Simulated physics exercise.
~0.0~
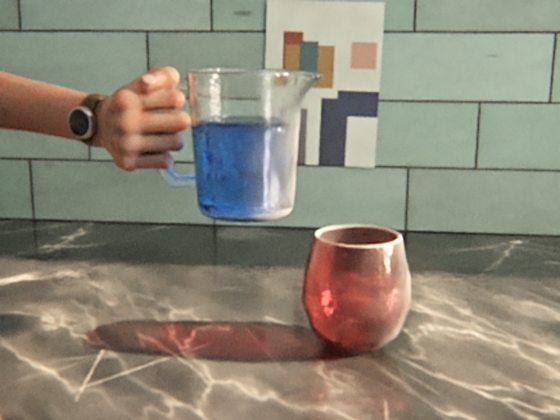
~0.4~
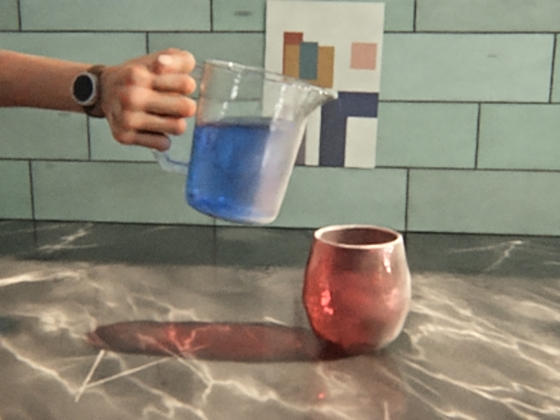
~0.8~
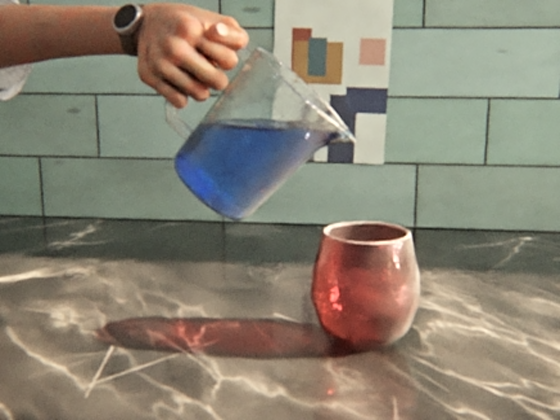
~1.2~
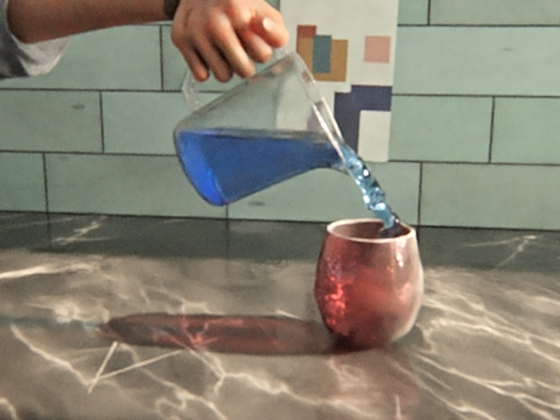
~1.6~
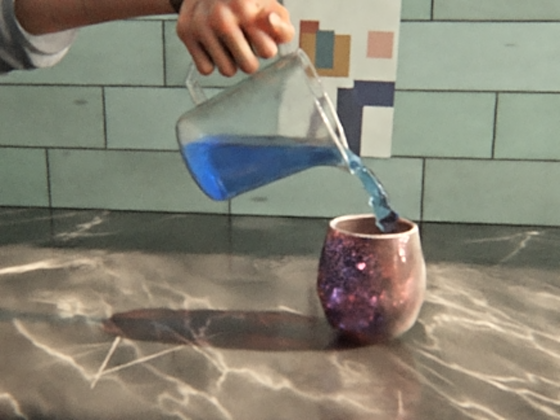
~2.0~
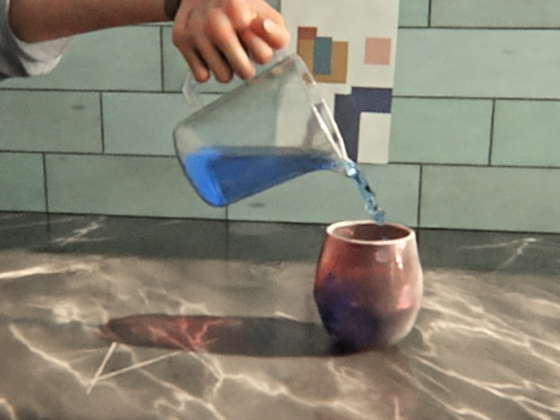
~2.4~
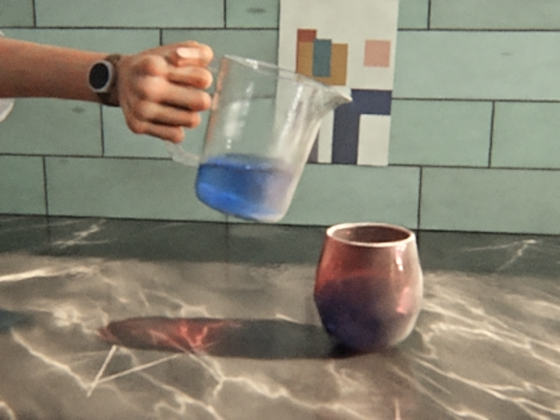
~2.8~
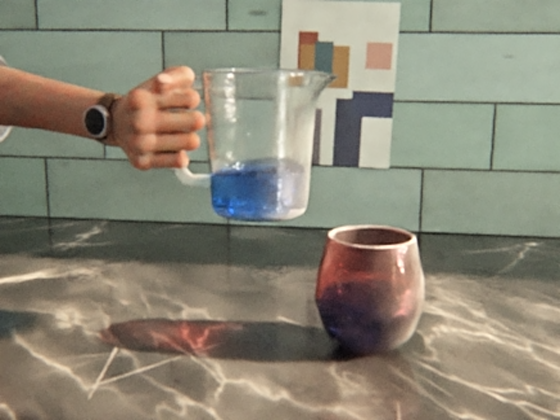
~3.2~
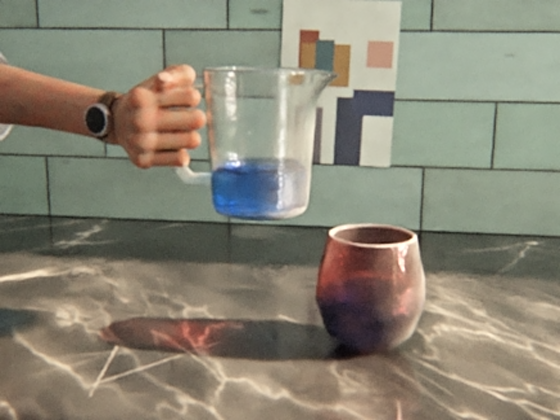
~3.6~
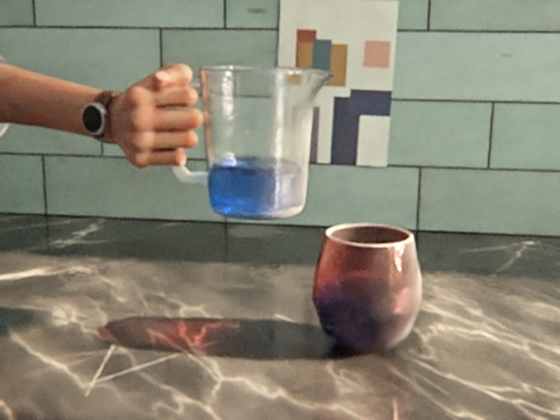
A hand tilting a glass jug rightward, pouring blue liquid into a reddish stemless glass, then righting the partly emptied jug.
